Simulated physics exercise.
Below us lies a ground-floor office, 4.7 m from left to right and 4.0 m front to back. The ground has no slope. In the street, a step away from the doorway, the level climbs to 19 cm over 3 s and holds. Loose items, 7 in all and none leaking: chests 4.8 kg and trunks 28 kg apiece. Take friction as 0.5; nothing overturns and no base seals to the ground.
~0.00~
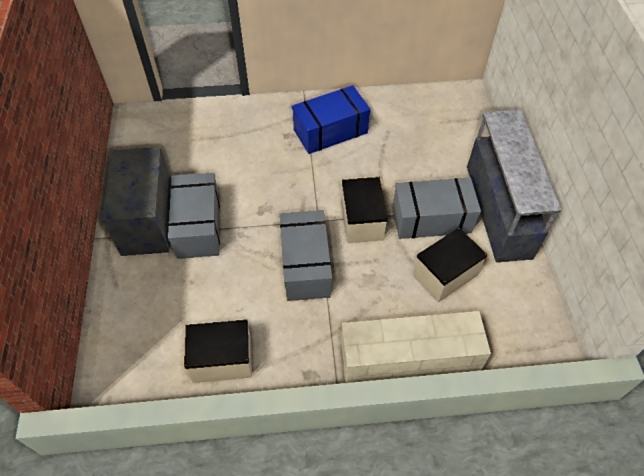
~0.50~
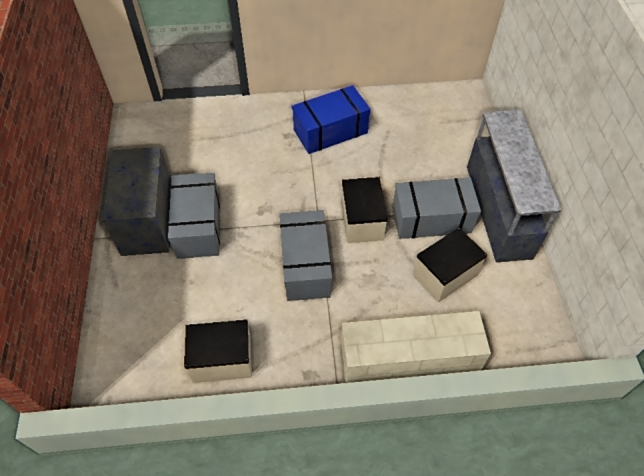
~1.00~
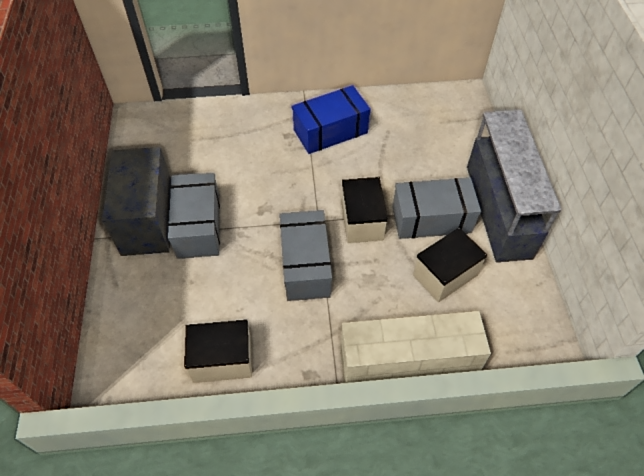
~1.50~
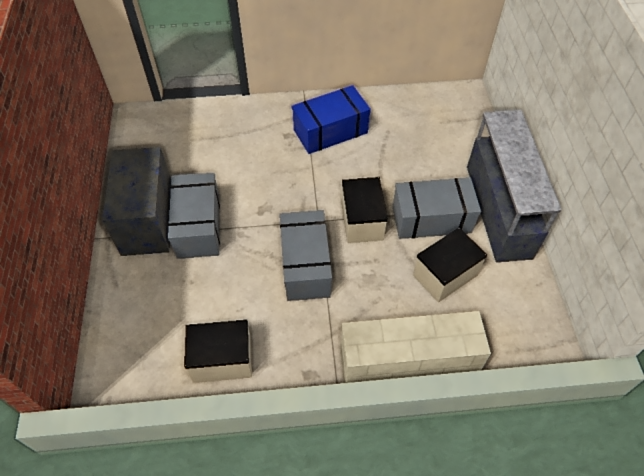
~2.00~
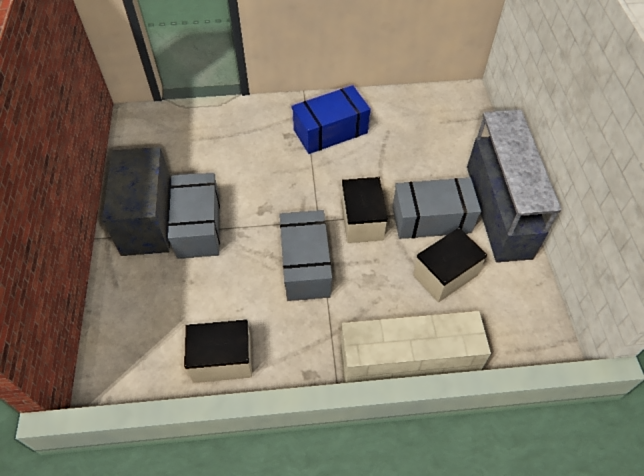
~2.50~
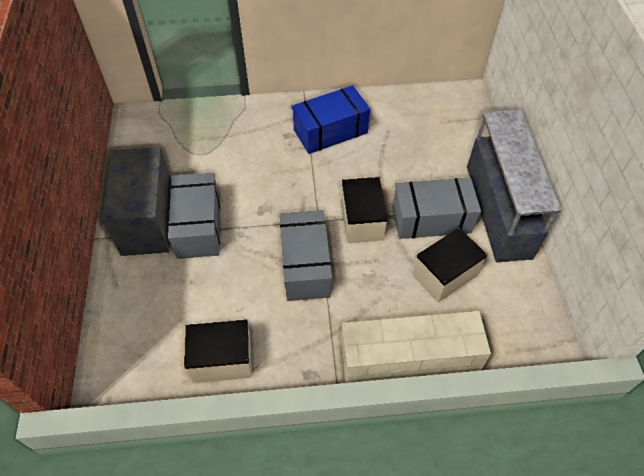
In a ground-floor office, greenish water spread over the street outside and up to the doorway, then crept in across the floor, while the blue trunk and everything else stayed still.
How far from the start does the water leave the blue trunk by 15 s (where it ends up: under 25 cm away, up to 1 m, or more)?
The blue trunk stays put.
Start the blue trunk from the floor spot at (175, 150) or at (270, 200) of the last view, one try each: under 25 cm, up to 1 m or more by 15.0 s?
In that order: It gets carried off; it moves a short way.
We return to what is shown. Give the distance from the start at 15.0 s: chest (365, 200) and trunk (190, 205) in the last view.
In that order: 200 cm, 200 cm.
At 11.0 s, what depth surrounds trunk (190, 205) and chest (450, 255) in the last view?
About 9 and 5 cm.
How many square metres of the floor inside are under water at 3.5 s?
Some 3.5 m2.
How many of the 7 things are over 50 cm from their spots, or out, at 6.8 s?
I count 0.
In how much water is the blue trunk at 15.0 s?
About 7 cm.
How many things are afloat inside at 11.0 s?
At that moment 5.
After 3.5 s the blue trunk is near (331, 107), 0.0 m from its start, aground; 0 afloat.
After 6.8 s the blue trunk is near (331, 107), 0.0 m from its start, aground; 2 afloat.
After 11.0 s the blue trunk is near (331, 107), 0.0 m from its start, aground; 5 afloat.
After 15.0 s the blue trunk is near (331, 107), 0.0 m from its start, aground; 6 afloat.
